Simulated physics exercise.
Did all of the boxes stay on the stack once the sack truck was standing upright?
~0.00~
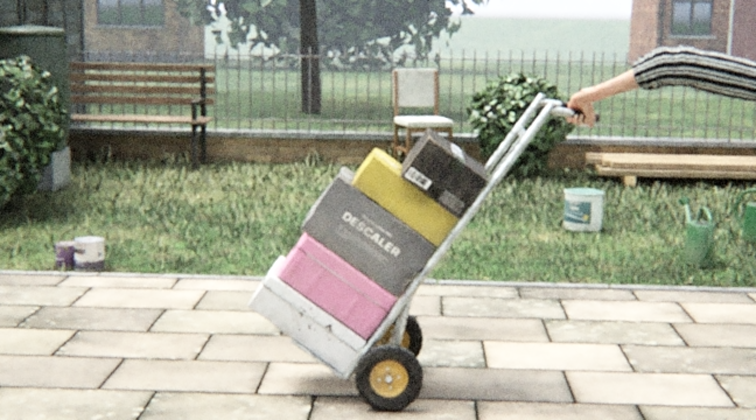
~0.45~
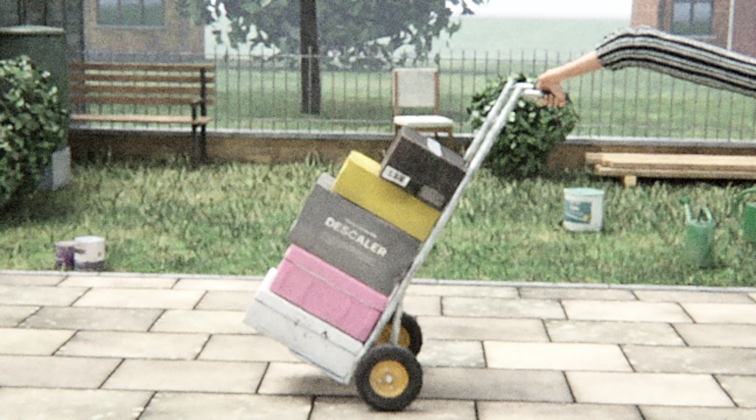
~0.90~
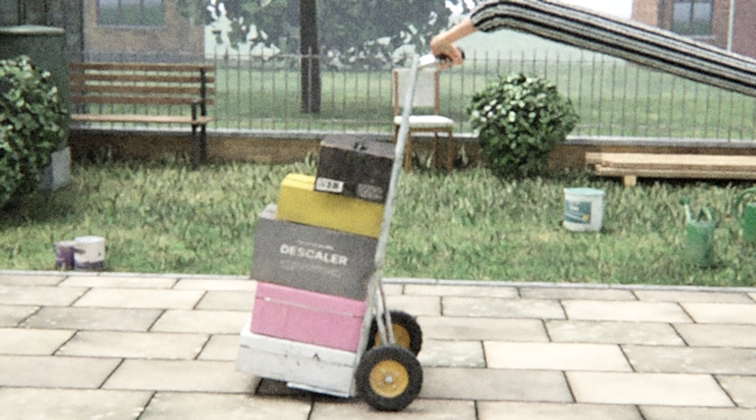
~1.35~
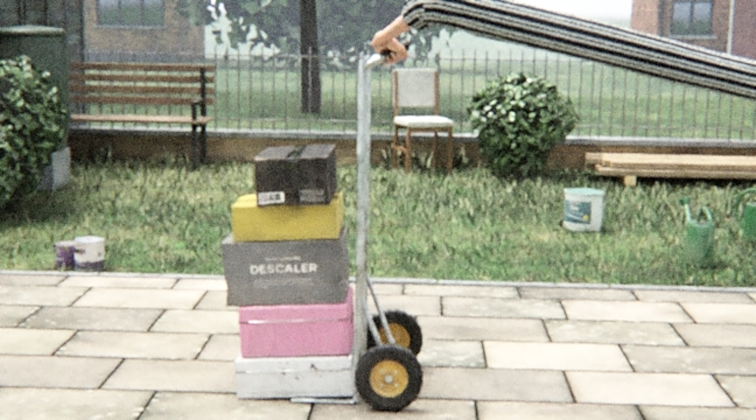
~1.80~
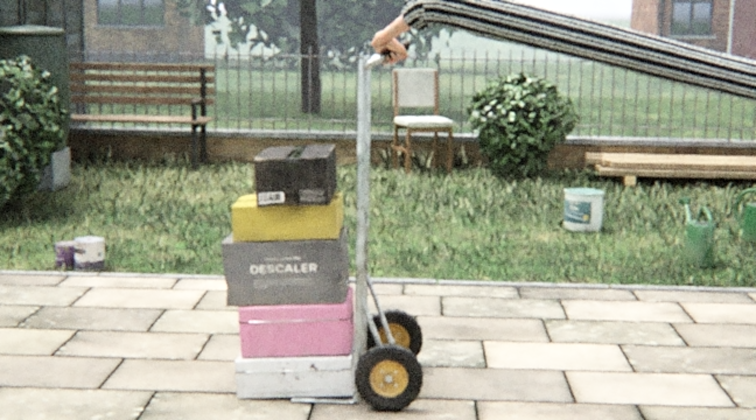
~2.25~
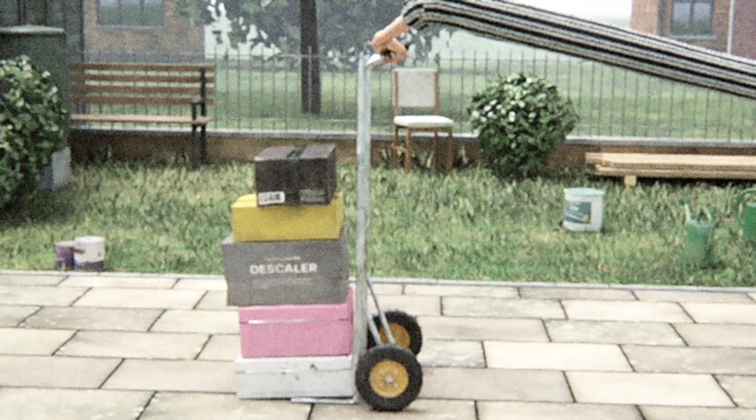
Yes, every box stayed in the pile, from the white one at the bottom to the black one on top, and none fell off or ended up lying over.
A hand in a striped sleeve swung a leaning sack truck upright on a paved path, lowering its stack of boxes to the ground. The upper boxes shifted a little, but the whole pile stayed standing and came to rest.
